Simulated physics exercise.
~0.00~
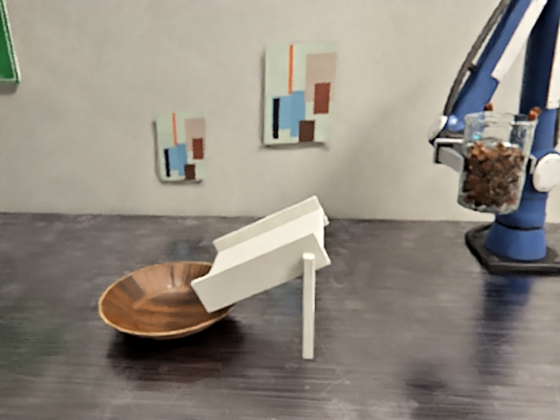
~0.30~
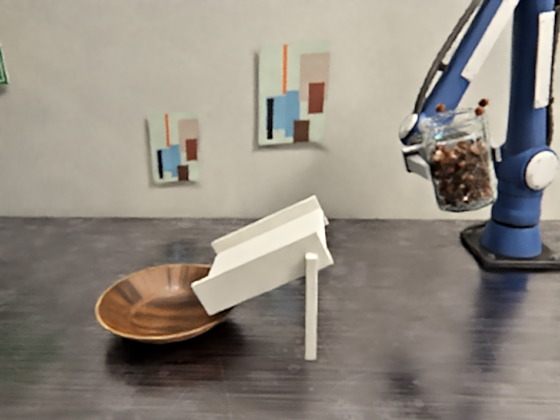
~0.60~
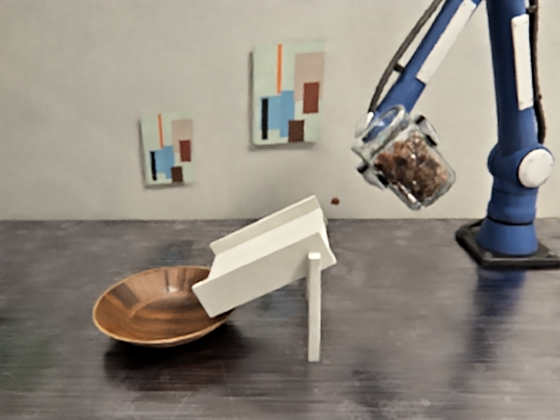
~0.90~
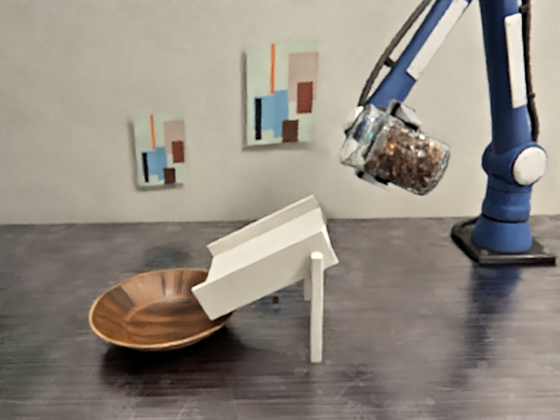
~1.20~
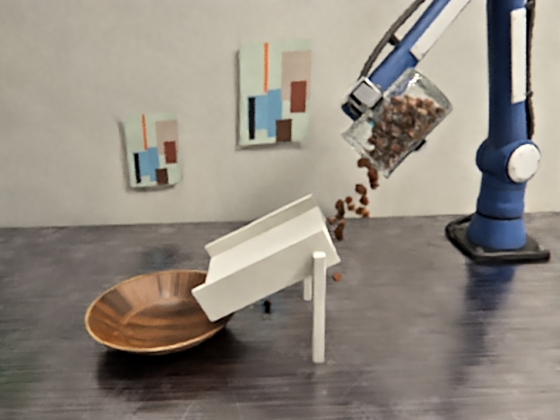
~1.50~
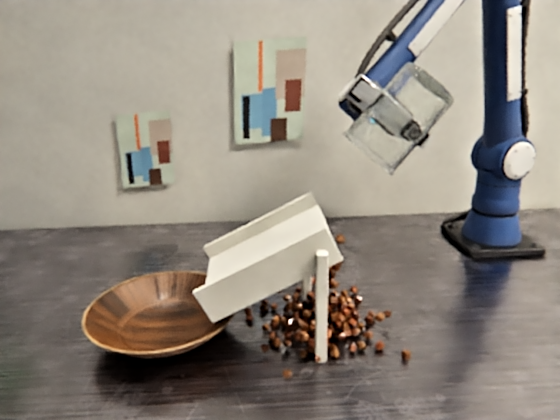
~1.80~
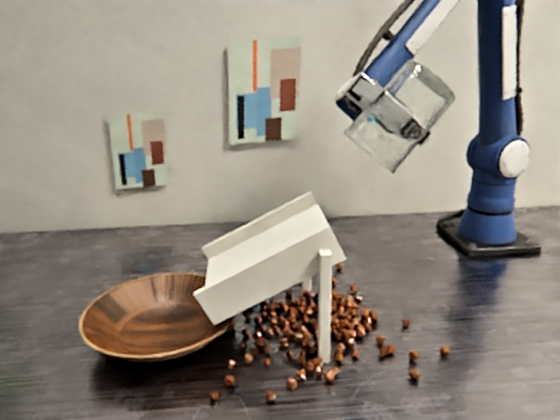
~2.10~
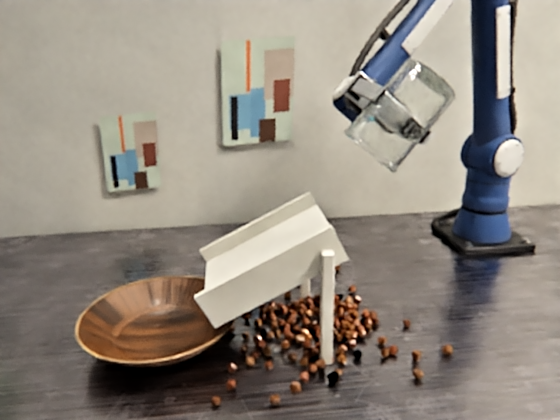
A blue robot arm carried a clear tumbler of brown pellets left toward a white chute, tipped it upside down, and the pellets poured past the chute's raised end, scattering on the dark table beneath it while the wooden bowl stayed empty.
